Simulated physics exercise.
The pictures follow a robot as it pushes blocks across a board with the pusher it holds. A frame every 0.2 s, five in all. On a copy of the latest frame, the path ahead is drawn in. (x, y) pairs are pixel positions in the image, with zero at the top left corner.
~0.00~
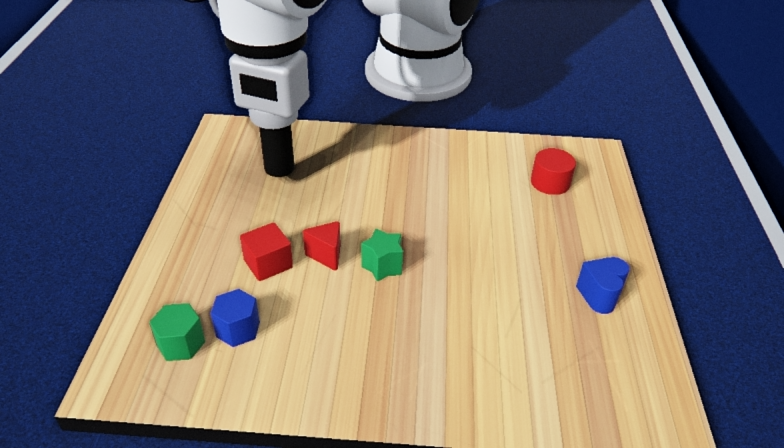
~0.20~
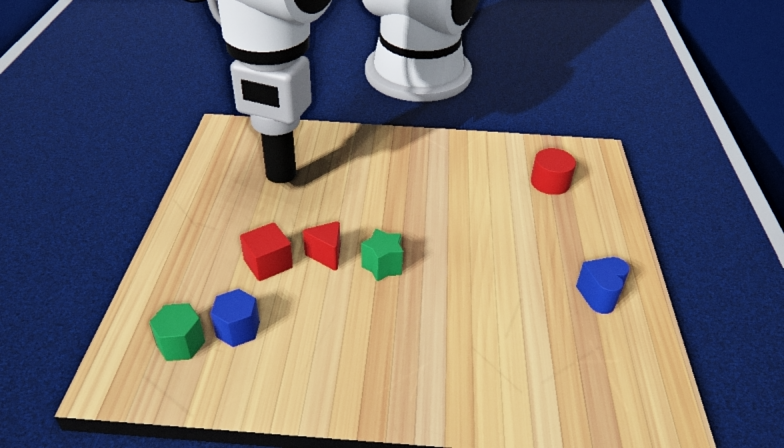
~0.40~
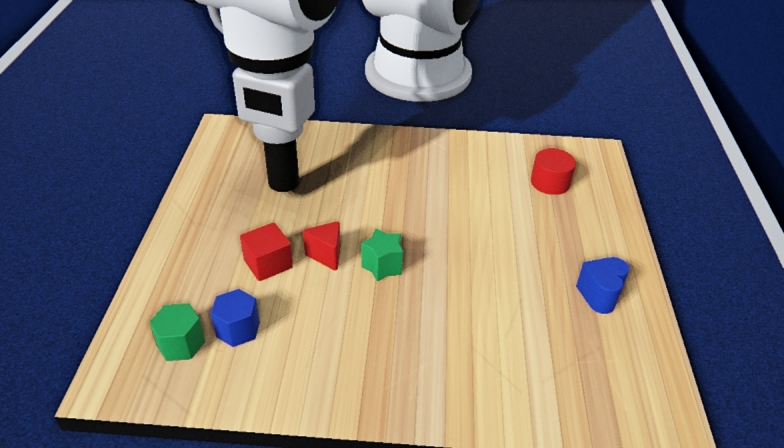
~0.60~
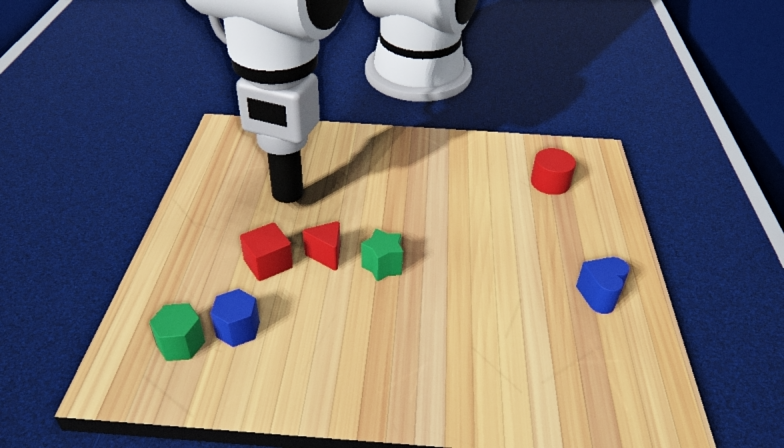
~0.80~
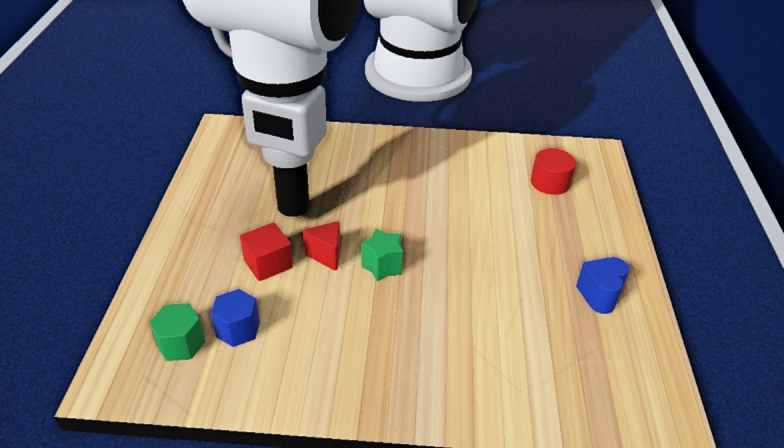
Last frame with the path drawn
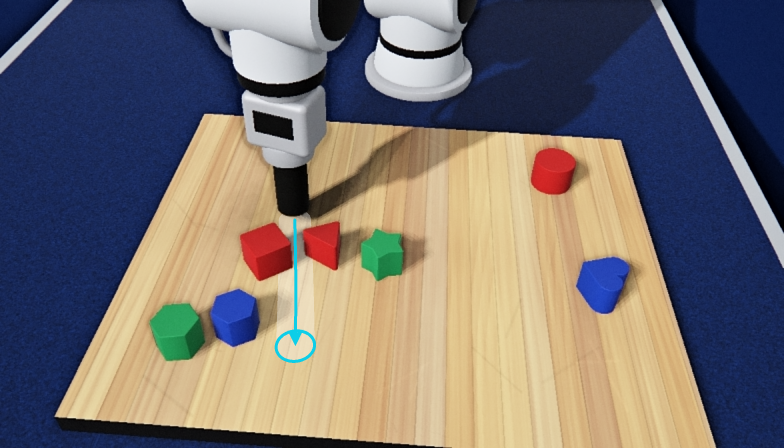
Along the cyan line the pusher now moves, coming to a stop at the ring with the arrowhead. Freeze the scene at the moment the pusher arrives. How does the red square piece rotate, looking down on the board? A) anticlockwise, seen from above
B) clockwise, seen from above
I'll go with B - clockwise, seen from above.
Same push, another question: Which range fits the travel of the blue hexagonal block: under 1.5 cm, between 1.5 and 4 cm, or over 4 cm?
It shifts under 1.5 cm.
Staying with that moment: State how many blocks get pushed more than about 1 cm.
Count: Two.
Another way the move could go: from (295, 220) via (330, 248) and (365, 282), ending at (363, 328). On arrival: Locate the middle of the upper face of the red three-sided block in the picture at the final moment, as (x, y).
Its top centre is at about (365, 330).
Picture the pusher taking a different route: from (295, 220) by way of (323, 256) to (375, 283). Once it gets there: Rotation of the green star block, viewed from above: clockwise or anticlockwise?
Looking from above, the answer is counterclockwise.
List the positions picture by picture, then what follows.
Tip of the pusher at (280, 169), middles of tops, blue hexagonal block at (234, 305), red square piece at (265, 239), red three-sided block at (326, 232), in the first picture.
Pusher at (281, 175), nothing pushed, in the second picture.
Pusher at (284, 183), nothing pushed, in the third picture.
Pusher at (288, 194), nothing pushed, in the fourth picture.
Pusher at (294, 207), blue hexagonal block at (234, 305), red square piece at (265, 239), red three-sided block at (326, 232), in the fifth picture.
The line goes from (295, 220) to (295, 346).
On the path given first. One third of the way, pusher at (294, 244); red square piece at (258, 246), turned 10° clockwise; red three-sided block at (327, 237), turned 35° anticlockwise.
Two thirds of the way, pusher at (294, 286); red square piece at (255, 250), turned 25° clockwise; red three-sided block at (326, 242), turned 70° anticlockwise.
At the end, pusher at (294, 333); blue hexagonal block unmoved; red square piece at (255, 250), turned 25° clockwise; red three-sided block at (326, 242), turned 70° anticlockwise.
